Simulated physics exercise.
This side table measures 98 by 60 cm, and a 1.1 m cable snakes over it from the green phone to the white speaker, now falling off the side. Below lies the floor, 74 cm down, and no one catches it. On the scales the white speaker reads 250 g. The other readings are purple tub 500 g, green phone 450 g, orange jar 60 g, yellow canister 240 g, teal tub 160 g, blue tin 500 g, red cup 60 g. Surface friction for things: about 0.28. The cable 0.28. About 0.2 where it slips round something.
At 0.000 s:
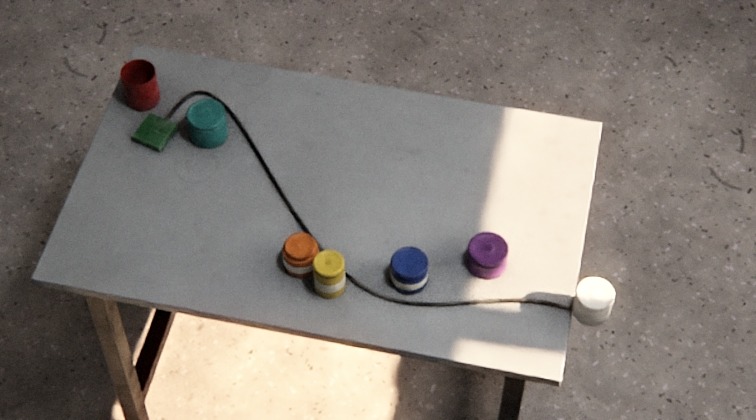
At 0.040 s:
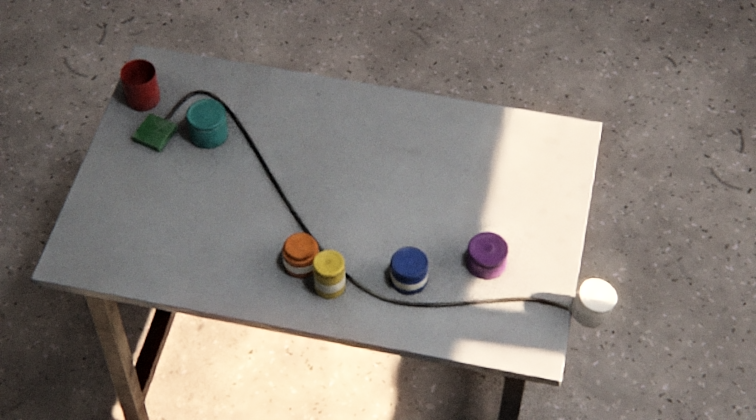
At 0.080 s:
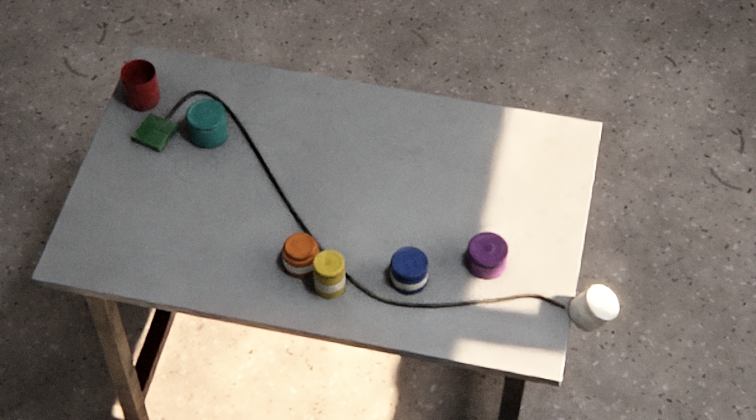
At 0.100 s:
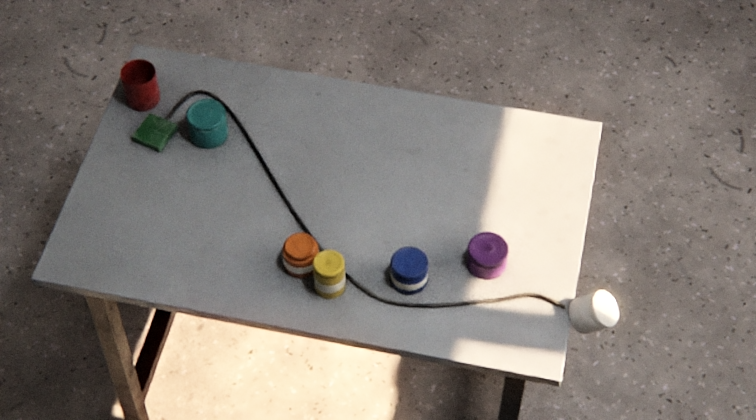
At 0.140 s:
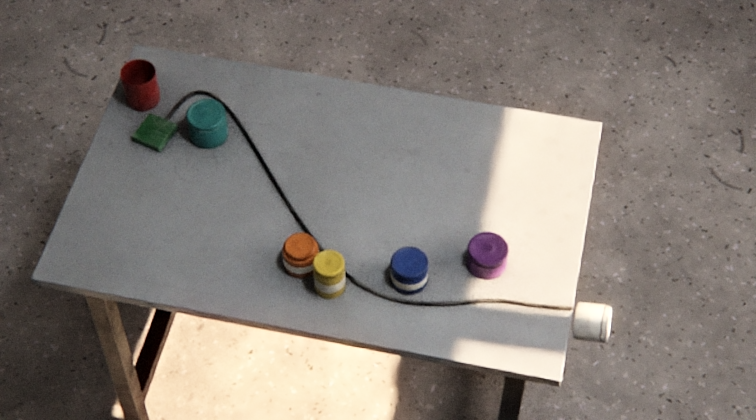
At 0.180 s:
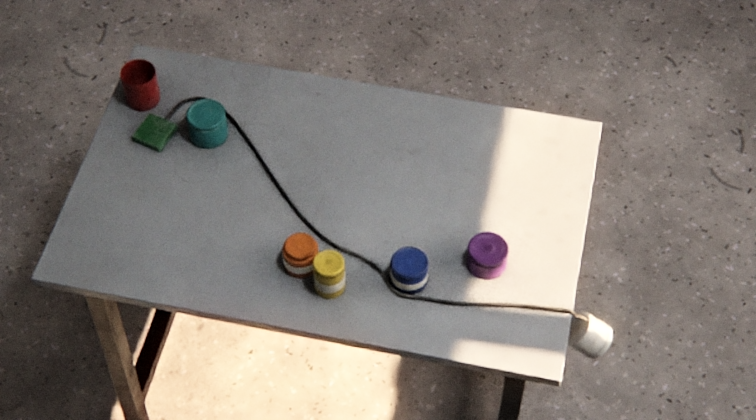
At first, a dark cable winds across a gray table from a green item to a white container at the right edge, past several colorful containers. The white container tilts and slips slightly downward off the edge, then the cable straightens and shifts toward the blue tin as the container drops a little lower.
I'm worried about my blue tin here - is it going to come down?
Most likely it is still up there.
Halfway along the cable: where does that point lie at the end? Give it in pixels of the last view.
I'd point to close to (545, 318) in the last picture.
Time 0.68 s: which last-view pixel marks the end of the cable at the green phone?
Estimated pixel: (214, 167).
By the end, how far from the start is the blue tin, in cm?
Roughly blue tin 0 cm.
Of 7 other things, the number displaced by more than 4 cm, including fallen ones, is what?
Count recorded: 2.
At 0.4 s, the cable's tail end at (197, 142); teal tub 12 cm off its start, white speaker over the edge, green phone 5 cm off its start.
At 0.7 s, the cable's tail end at (214, 167); teal tub 14 cm off its start, green phone 11 cm off its start, white speaker over the edge.
At 0.9 s, the cable's tail end at (233, 178); green phone 16 cm off its start at (218, 165), teal tub 14 cm off its start at (178, 169), white speaker over the edge.
At 1.2 s, the cable's tail end at (246, 187); green phone 19 cm off its start, teal tub 14 cm off its start, white speaker over the edge.
At 2.4 s, the cable's tail end at (291, 217); blue tin 1 cm off its start at (413, 258), green phone 30 cm off its start at (275, 203), teal tub 15 cm off its start at (178, 169), white speaker over the edge.
